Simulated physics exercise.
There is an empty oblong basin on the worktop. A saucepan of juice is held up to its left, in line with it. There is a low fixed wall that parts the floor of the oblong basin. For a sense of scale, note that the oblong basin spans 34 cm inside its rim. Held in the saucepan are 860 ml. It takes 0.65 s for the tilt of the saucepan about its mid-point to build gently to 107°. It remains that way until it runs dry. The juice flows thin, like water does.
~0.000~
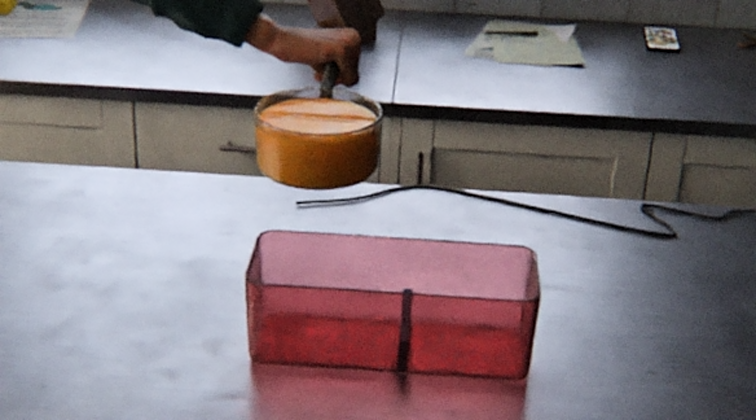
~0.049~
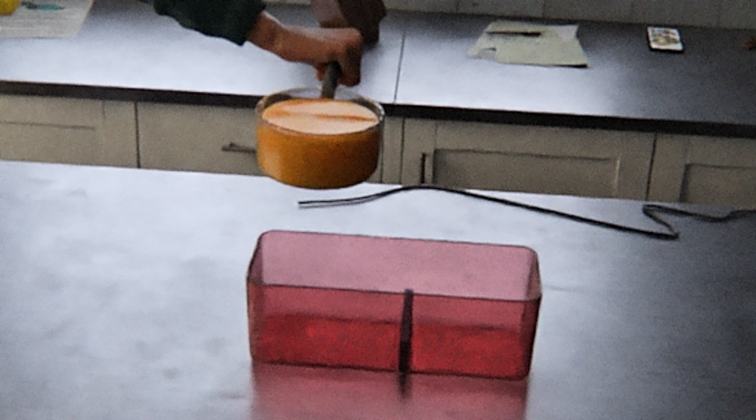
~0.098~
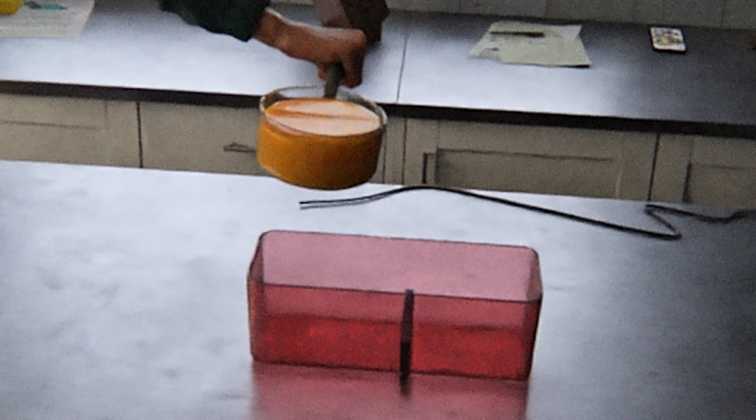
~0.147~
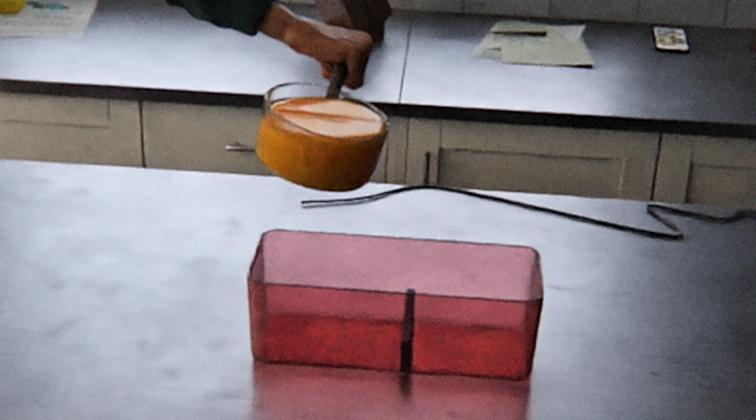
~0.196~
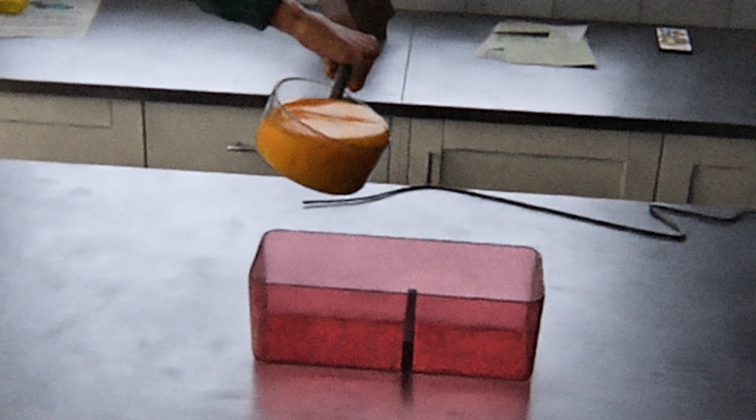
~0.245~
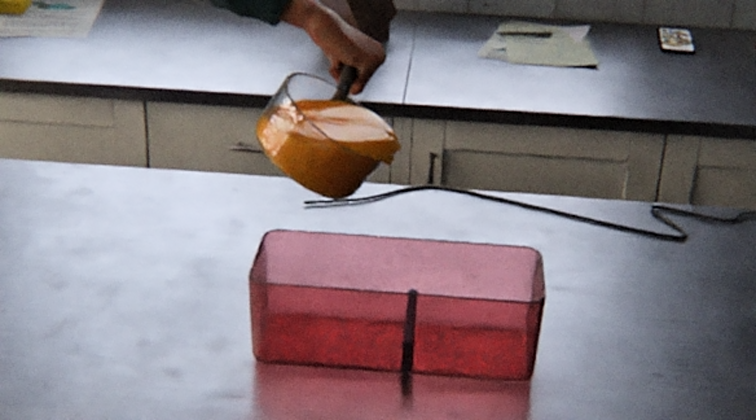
A hand holds a saucepan of orange juice above a pink basin, gradually tilting it right.
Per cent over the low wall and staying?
60 per cent.
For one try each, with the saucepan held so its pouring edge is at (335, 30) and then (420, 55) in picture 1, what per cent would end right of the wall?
Around 40 per cent first, around 75 per cent next.
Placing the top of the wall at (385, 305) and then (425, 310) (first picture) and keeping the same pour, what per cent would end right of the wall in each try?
One try each: Around 75 percent and then around 35 percent.
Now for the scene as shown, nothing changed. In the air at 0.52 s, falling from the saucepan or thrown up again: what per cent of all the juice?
Roughly 46 percent.
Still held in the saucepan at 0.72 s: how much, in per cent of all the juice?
I'd estimate some 4 per cent.
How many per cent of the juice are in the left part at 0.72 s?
Around 24 in a hundred.
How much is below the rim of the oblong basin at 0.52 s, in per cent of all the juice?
Some 32 per cent.
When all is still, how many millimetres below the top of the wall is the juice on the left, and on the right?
Left about 28 mm, while the right is about 14 mm.
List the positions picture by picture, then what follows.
In the first frame, tilt 0°; pouring edge (381, 116); surface from (259, 114) to (379, 121); the oblong basin's rim runs from (252, 256) to (537, 275); the wall's top is at (406, 315).
In the second frame, tilt 1°; pouring edge (382, 117); surface from (260, 114) to (381, 122).
In the third frame, tilt 6°; pouring edge (385, 122); surface from (262, 112) to (383, 124).
In the fourth frame, tilt 13°; pouring edge (388, 129); surface from (265, 111) to (386, 125).
In the fifth frame, tilt 22°; pouring edge (389, 139); surface from (267, 112) to (388, 130); 2 per cent is over the edge.
In the sixth frame, tilt 33°; pouring edge (388, 151); surface from (266, 112) to (382, 138); 6 per cent is over the edge.
After 0.52 s the tilt is 96° and 22 per cent is still to pour, 1 is left of the wall and 30 right of it.
After 0.72 s the tilt is 107° and 4 per cent is still to pour, 25 is left of the wall and 62 right of it.
After 0.92 s the tilt is 107° and 0 per cent is still to pour, 36 is left of the wall and 61 right of it.
After 1.15 s the tilt is 107° and 0 per cent is still to pour, 38 is left of the wall and 60 right of it.
In the end 38 per cent lies left of the wall, 60 right of it and 2 outside.
